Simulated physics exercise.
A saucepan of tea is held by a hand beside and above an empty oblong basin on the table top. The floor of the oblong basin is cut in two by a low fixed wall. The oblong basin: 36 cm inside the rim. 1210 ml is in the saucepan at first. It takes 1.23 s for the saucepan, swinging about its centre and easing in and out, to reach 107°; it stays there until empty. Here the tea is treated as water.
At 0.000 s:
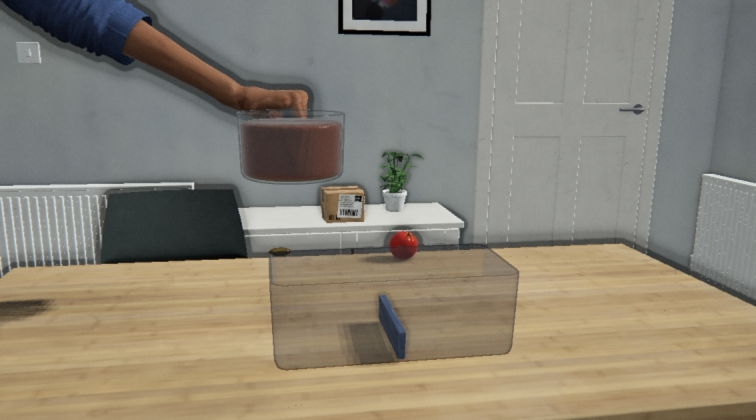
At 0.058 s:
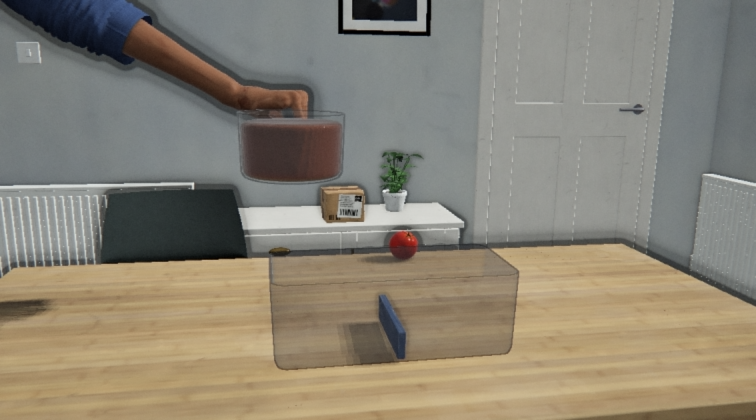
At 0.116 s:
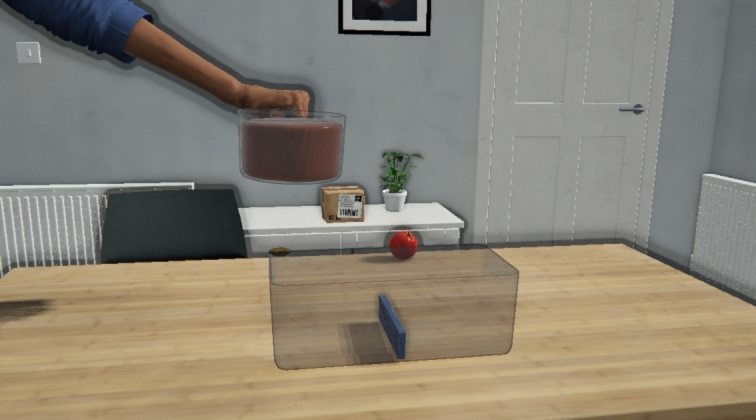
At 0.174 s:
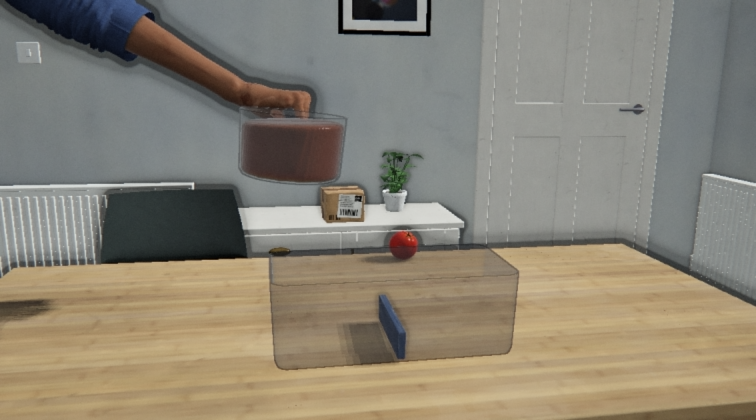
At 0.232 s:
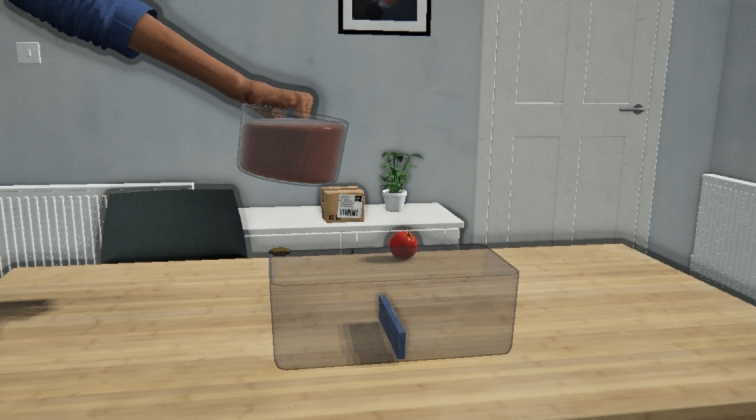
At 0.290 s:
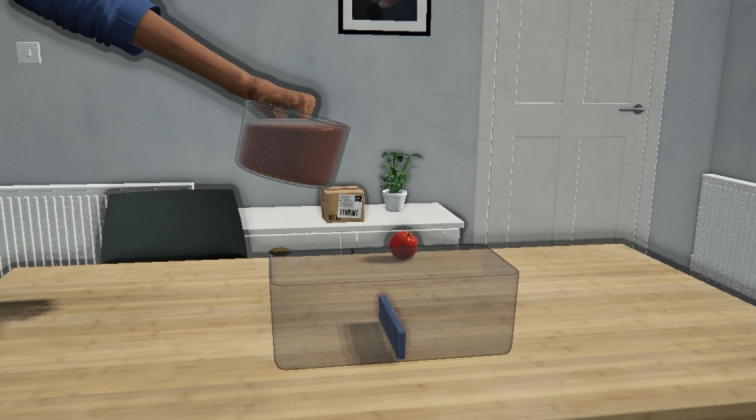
The video shows a hand holding a clear saucepan of reddish-brown tea above an empty transparent oblong basin on a wooden table; the saucepan stays nearly level at first, then tilts slightly, its right side dipping.
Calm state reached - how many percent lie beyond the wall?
62 percent, roughly.
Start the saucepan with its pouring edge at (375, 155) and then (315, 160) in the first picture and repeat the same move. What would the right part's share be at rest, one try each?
Around 80 per cent first, around 15 per cent next.
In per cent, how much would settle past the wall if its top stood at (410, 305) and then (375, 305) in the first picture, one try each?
35 in a hundred, followed by 75 in a hundred.
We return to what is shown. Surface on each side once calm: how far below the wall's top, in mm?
Roughly 26 mm on the left side and roughly 14 mm on the right.
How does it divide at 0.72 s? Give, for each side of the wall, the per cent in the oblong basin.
Left side near 2, right side near 10.
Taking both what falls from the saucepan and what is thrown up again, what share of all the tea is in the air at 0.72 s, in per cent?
About 30 per cent.
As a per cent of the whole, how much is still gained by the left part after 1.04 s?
Roughly 24 percent.
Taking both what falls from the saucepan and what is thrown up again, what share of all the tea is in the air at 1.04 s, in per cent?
12 in a hundred, give or take.
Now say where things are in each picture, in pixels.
Tilt 0°; pouring edge (344, 114); surface from (240, 123) to (342, 122); the oblong basin's rim runs from (270, 269) to (501, 259); the wall's top is at (391, 313), in the first frame.
Tilt 1°; pouring edge (344, 115); surface from (240, 122) to (341, 123), in the second frame.
Tilt 2°; pouring edge (345, 116); surface from (241, 122) to (342, 123), in the third frame.
Tilt 5°; pouring edge (346, 119); surface from (242, 122) to (343, 124), in the fourth frame.
Tilt 9°; pouring edge (348, 123); surface from (243, 123) to (344, 124), in the fifth frame.
Tilt 14°; pouring edge (349, 128); surface from (243, 124) to (348, 125), in the sixth frame.
By 0.72 s the tilt is 68° and 58 per cent is still to pour, 2 is left of the wall and 9 right of it.
By 1.04 s the tilt is 101° and 12 per cent is still to pour, 14 is left of the wall and 62 right of it.
By 1.37 s the tilt is 107° and 0 per cent is still to pour, 32 is left of the wall and 65 right of it.
By 1.73 s the tilt is 107° and 0 per cent is still to pour, 37 is left of the wall and 62 right of it.
At rest 37 per cent lies left of the wall, 62 right of it and 1 outside.
